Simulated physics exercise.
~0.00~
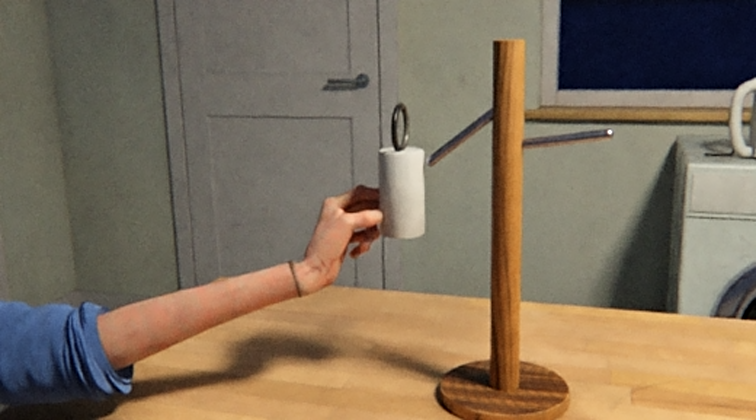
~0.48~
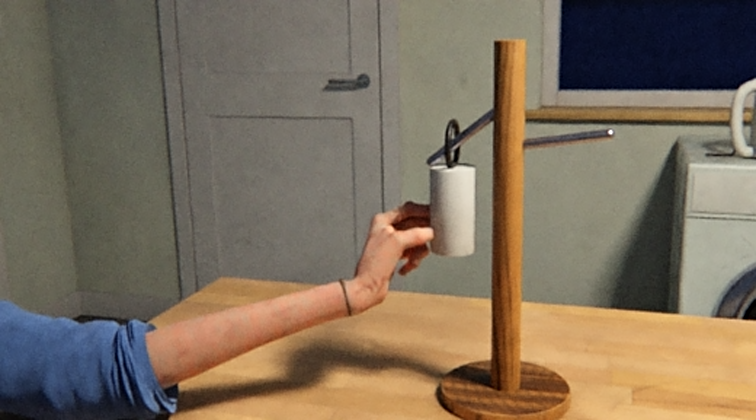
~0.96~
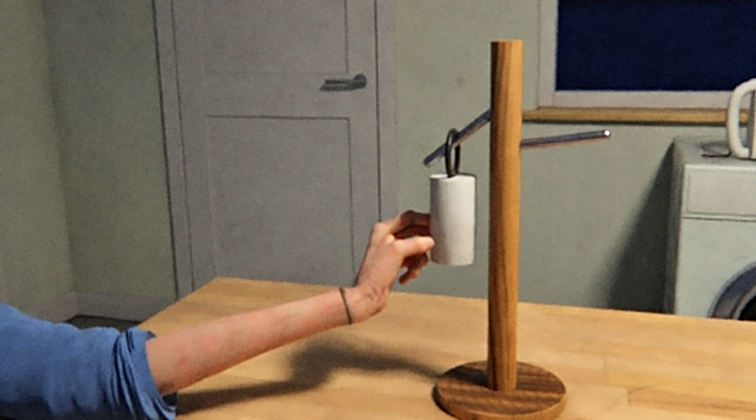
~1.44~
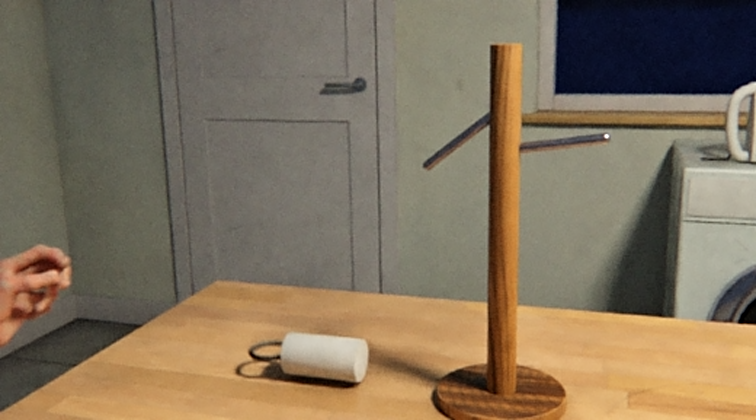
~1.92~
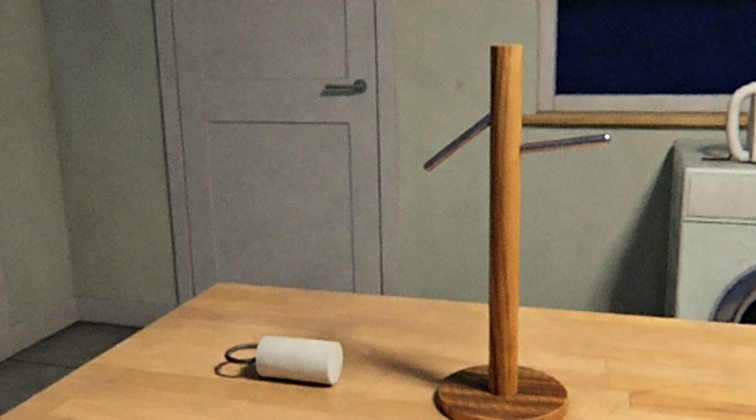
A white cylinder held to a sloping peg by a hand falls onto the table.
